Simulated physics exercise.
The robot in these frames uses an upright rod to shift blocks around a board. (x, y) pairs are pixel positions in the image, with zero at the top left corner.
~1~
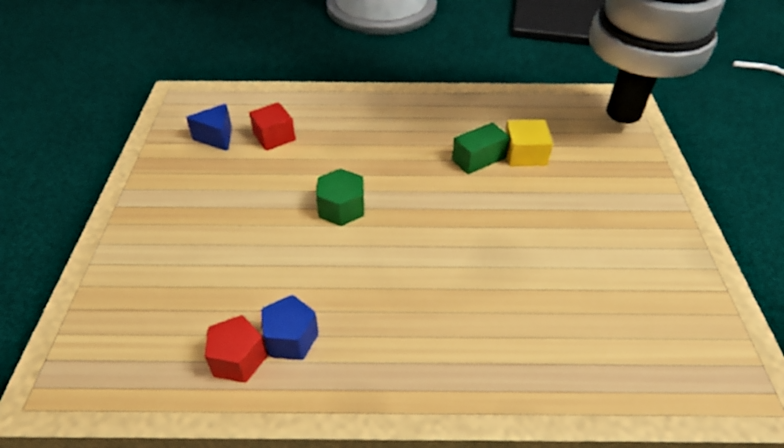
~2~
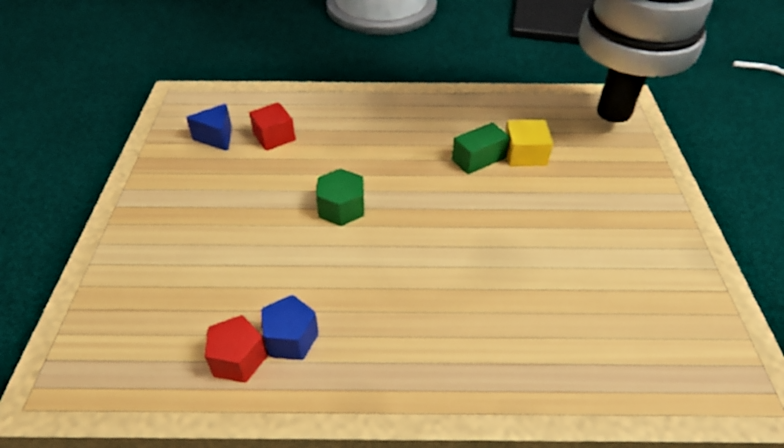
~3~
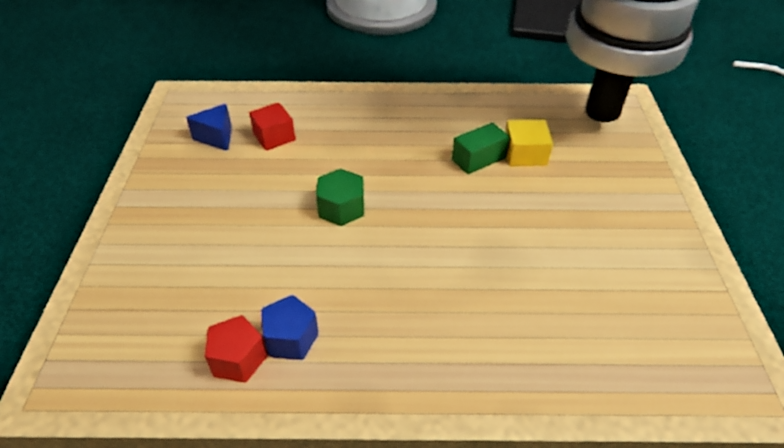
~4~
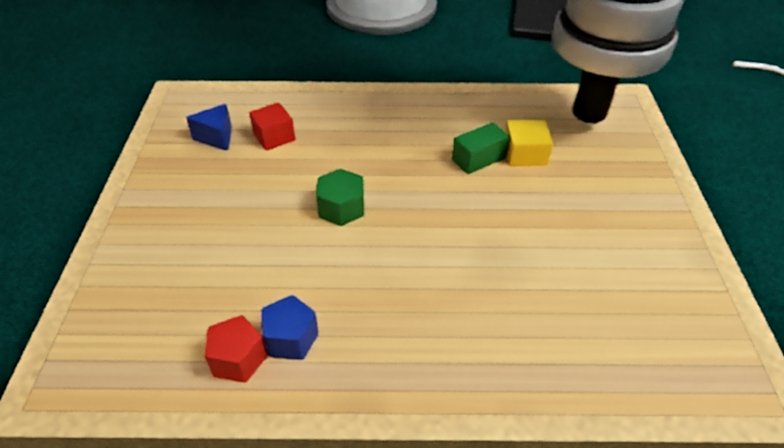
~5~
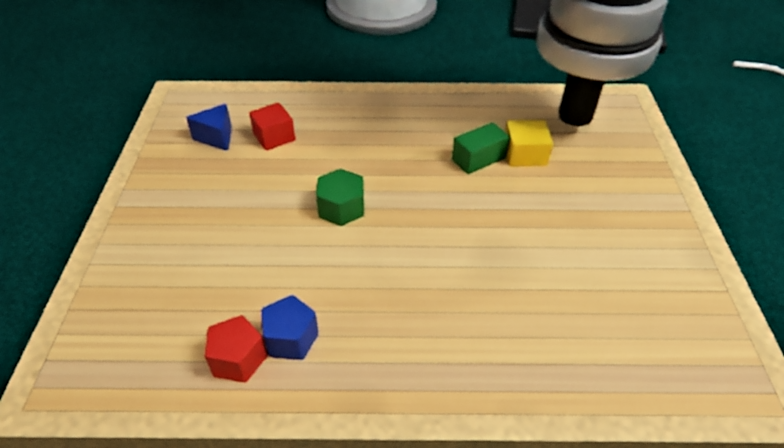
On a wooden board, a robot's rod moves slightly left while the blocks stay still.
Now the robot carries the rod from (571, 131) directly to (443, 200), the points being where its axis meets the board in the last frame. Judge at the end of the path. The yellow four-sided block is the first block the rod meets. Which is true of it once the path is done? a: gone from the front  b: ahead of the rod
Correct choice: B.
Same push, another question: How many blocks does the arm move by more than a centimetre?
Answer: Two blocks.
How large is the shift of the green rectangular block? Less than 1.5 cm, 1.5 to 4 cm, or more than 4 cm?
Beyond 4 cm.
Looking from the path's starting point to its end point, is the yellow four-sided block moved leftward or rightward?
Displaced right.
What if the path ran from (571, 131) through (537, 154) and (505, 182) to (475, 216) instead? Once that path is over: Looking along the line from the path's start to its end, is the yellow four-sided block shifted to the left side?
No
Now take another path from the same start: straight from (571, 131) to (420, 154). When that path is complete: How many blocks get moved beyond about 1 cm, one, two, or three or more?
It moves two blocks.
The first path, step by step. One third of the way, rod at (535, 138); green rectangular block at (459, 145), turned 15° clockwise; yellow four-sided block at (506, 144), turned 15° anticlockwise.
Two thirds of the way, rod at (491, 162); green rectangular block at (407, 160), turned 30° clockwise; yellow four-sided block at (455, 165).
At the end, rod at (445, 187); green hexagonal block unmoved; green rectangular block at (359, 163), turned 55° clockwise; yellow four-sided block at (398, 183), turned 25° clockwise.
